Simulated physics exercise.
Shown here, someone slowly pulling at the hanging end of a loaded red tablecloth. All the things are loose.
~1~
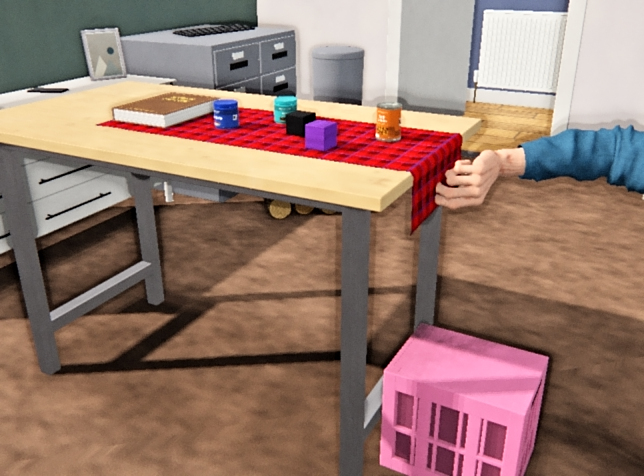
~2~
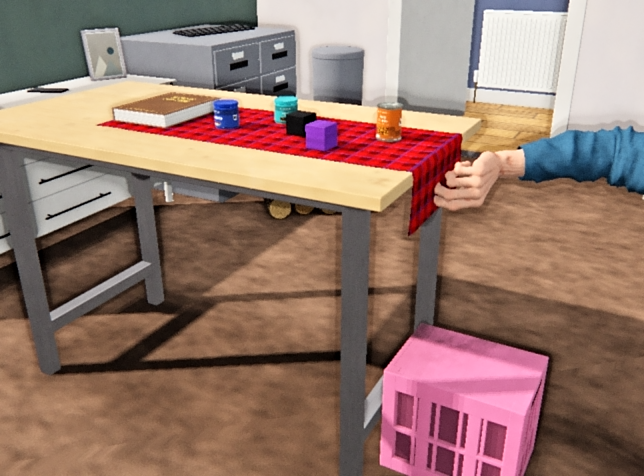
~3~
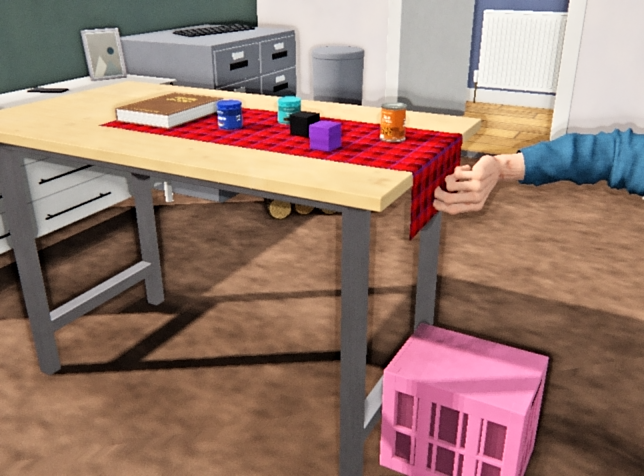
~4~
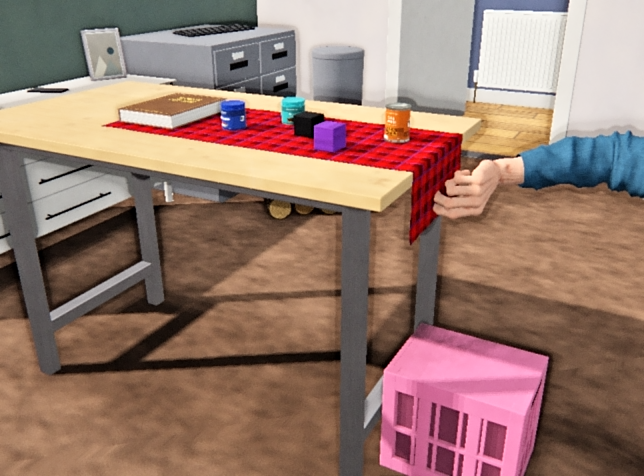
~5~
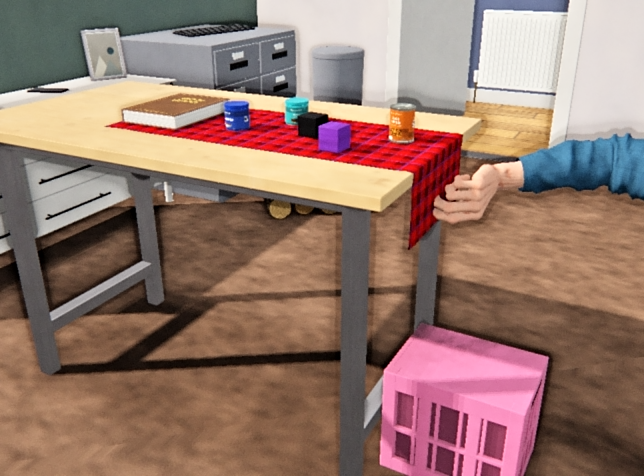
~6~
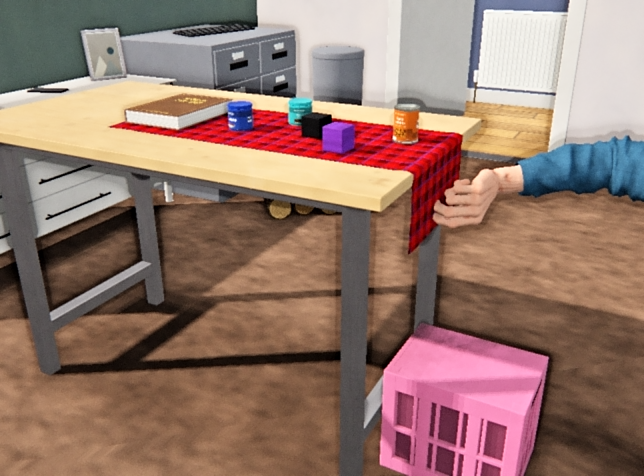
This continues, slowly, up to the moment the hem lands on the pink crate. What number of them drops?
Over the edge go three.
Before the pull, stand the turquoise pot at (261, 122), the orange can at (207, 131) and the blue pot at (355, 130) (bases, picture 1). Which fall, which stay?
The turquoise pot keeps its place on top, the orange can holds on, the blue pot drops off.
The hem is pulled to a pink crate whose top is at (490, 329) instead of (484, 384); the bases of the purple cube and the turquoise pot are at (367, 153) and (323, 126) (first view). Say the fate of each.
The purple cube goes over; the turquoise pot survives.
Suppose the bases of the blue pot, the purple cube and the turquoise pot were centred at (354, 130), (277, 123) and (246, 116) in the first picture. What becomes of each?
The blue pot goes over, the purple cube stays on, the turquoise pot stays on.
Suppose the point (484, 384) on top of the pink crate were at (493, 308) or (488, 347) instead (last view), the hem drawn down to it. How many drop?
Over the edge go 1 and 2.
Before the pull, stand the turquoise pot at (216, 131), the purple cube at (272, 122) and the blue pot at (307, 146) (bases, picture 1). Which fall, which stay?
The turquoise pot stays on; the purple cube holds on; the blue pot is carried off.
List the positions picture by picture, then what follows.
In the first frame, hem (410, 235); orange can (389, 105); purple cube (321, 123); black cube (301, 113); turquoise pot (286, 99); blue pot (226, 102); top of the crate (484, 384).
In the second frame, hem (408, 236); orange can (390, 105).
In the third frame, hem (409, 241); purple cube (326, 124).
In the fourth frame, hem (410, 245); black cube (309, 114); top of the crate (484, 384).
In the fifth frame, hem (408, 250); turquoise pot (297, 100).
In the sixth frame, hem (407, 254); orange can (407, 107); purple cube (339, 126); black cube (317, 115); turquoise pot (300, 100); blue pot (240, 103).
A little later, hem near (433, 299); orange can gone.
Next, hem on the crate; orange can, purple cube and black cube gone.
When it is over, hem on the crate; orange can, purple cube and black cube gone. The desk loses three.
